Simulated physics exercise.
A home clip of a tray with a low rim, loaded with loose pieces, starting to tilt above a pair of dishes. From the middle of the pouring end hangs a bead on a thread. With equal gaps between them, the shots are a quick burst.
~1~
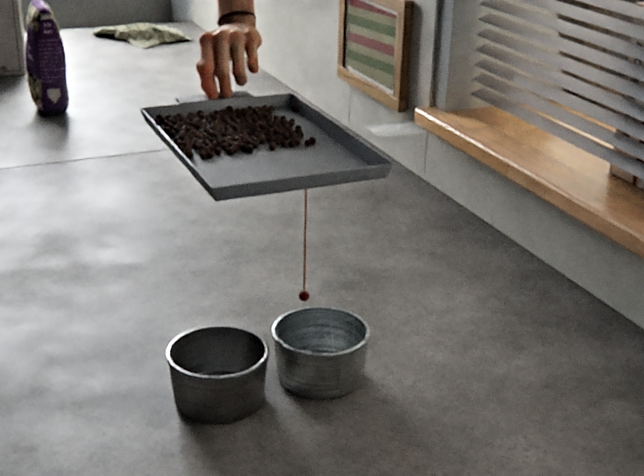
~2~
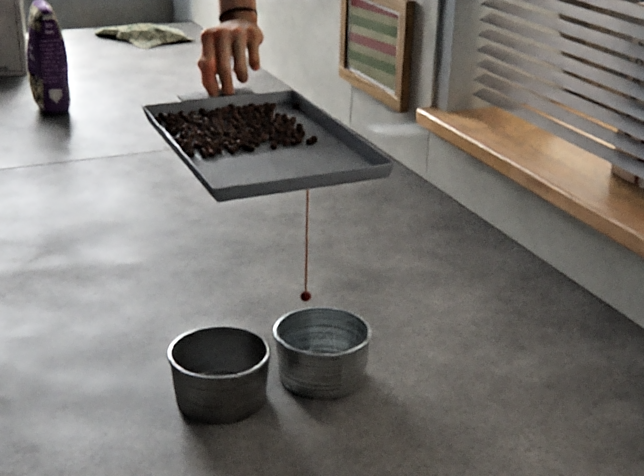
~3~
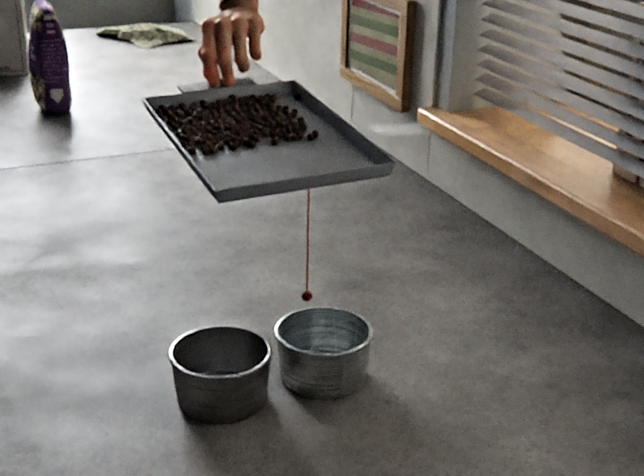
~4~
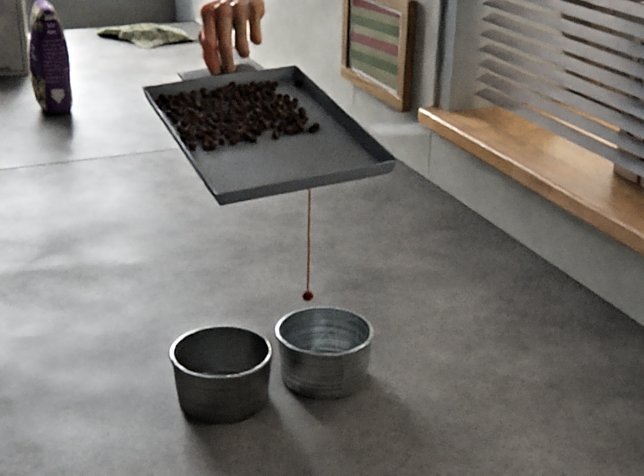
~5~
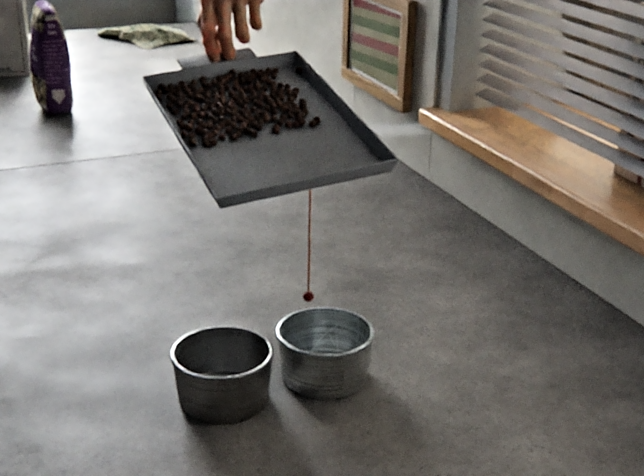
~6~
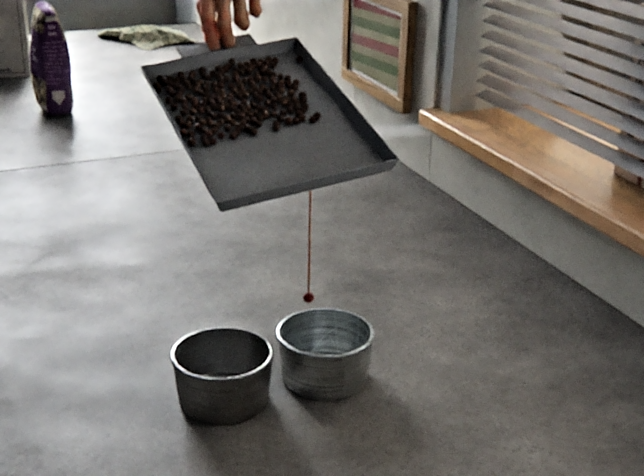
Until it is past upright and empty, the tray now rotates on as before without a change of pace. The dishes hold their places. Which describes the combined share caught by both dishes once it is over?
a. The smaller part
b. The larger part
b, the larger part.
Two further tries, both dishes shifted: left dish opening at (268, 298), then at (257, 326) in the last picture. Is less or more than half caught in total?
Try 1: A minority of it. Try 2: A majority of it.
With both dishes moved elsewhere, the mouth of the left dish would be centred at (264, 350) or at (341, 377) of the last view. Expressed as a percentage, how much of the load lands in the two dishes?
60, then 0 %.
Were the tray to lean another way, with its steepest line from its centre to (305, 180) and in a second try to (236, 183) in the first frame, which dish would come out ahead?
Taking them in order: Right side, followed by left side.
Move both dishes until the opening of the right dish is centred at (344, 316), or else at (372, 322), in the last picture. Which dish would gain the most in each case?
Result, try one: The dish further left; try two: The dish further left.
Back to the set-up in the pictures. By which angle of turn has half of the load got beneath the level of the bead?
At some 75 degrees.
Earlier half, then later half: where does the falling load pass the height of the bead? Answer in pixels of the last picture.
The early half goes through (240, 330), the late half through (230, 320).
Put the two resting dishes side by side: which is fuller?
It's the left side.
Soon after the last picture, tray tipped steeply; about two thirds on the tray; about a quarter in the left dish; a stray few in the right dish; a stray few outside both; a small part in the air.
A little later, tray tipped right over; a small part on the tray; about two thirds in the left dish; a small part in the right dish; a small part outside both; about a quarter in the air.
Later still, tray tipped past a quarter turn; most in the left dish; a small part in the right dish; about a quarter outside both.
By the end, tray tipped past a quarter turn; most in the left dish; a small part in the right dish; about a quarter outside both.
